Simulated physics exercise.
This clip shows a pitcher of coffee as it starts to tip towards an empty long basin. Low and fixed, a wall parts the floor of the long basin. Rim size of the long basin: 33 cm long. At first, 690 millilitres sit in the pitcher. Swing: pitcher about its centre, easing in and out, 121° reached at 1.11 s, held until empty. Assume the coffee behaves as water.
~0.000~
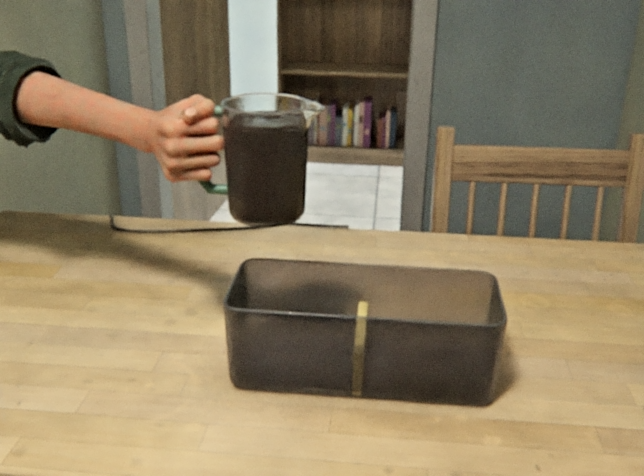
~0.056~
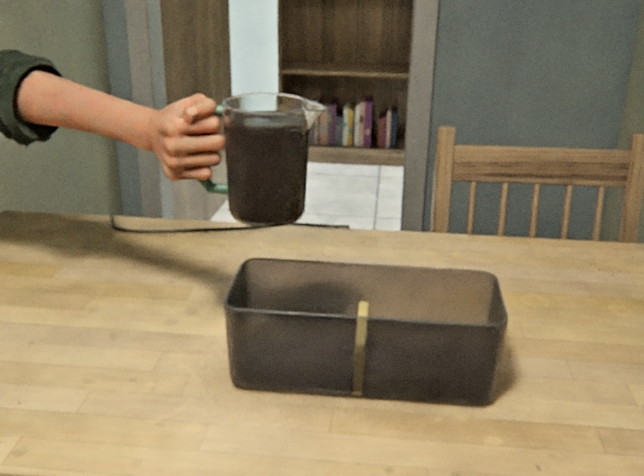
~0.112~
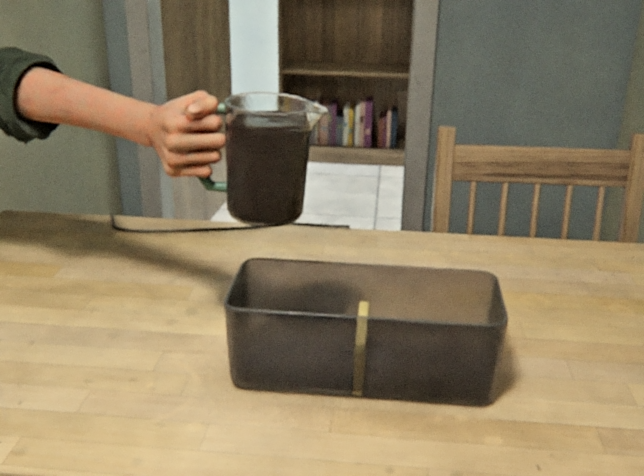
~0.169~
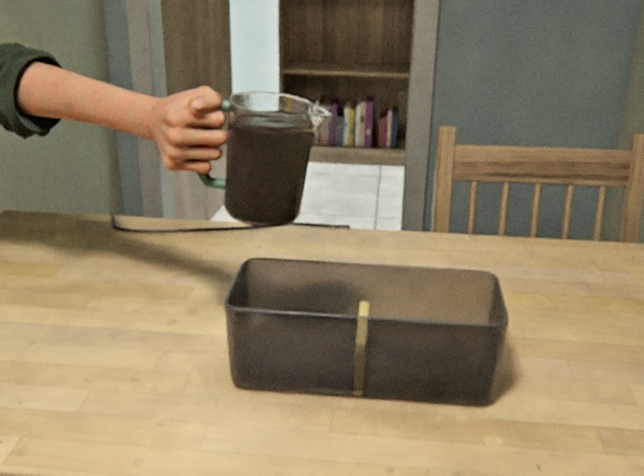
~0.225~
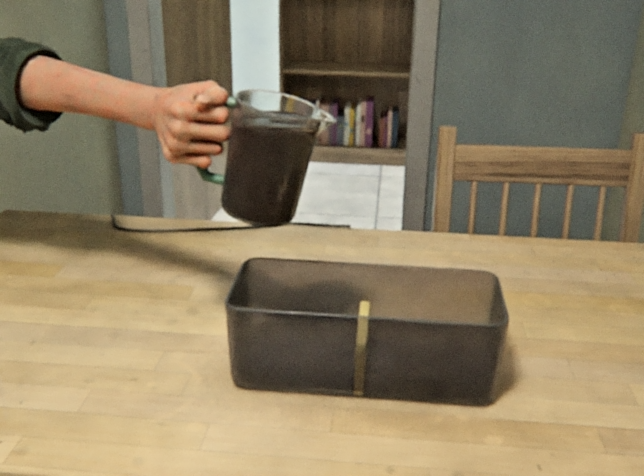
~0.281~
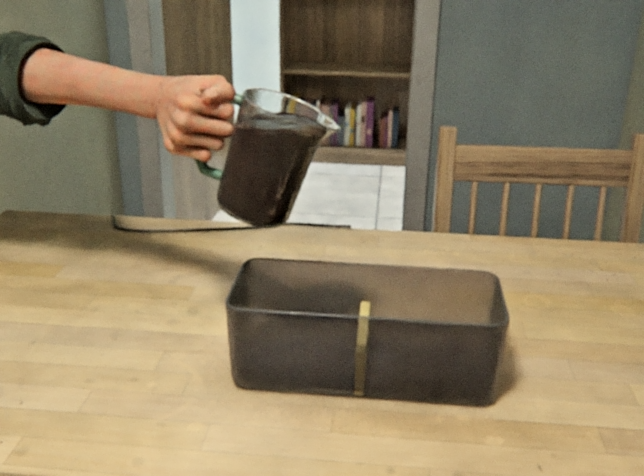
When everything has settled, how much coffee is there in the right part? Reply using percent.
73 out of 100.
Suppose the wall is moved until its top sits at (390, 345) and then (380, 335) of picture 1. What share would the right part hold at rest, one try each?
I'd say 30 percent on the first go, 50 percent on the next.
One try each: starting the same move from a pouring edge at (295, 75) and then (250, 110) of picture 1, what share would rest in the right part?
Try 1: Approx. 45 %; try 2: Approx. 5 %.
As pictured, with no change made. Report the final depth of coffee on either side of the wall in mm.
Left about 8 mm, right about 24 mm.
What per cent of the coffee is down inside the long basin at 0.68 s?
Around 8%.
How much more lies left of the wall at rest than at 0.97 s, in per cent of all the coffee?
That works out to roughly 20 per cent of the whole.
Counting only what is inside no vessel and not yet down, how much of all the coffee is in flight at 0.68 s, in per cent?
About 20 per cent.
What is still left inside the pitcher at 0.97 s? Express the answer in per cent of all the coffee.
Roughly 14 per cent.
By 0.68 s the tilt is 81° and 73 per cent is still to pour, 0 is left of the wall and 8 right of it.
By 0.97 s the tilt is 116° and 13 per cent is still to pour, 6 is left of the wall and 62 right of it.
By 1.28 s the tilt is 121° and 0 per cent is still to pour, 25 is left of the wall and 73 right of it.
By 1.61 s the tilt is 121° and 0 per cent is still to pour, 25 is left of the wall and 73 right of it.
At rest 25 per cent lies left of the wall, 73 right of it and 1 outside.
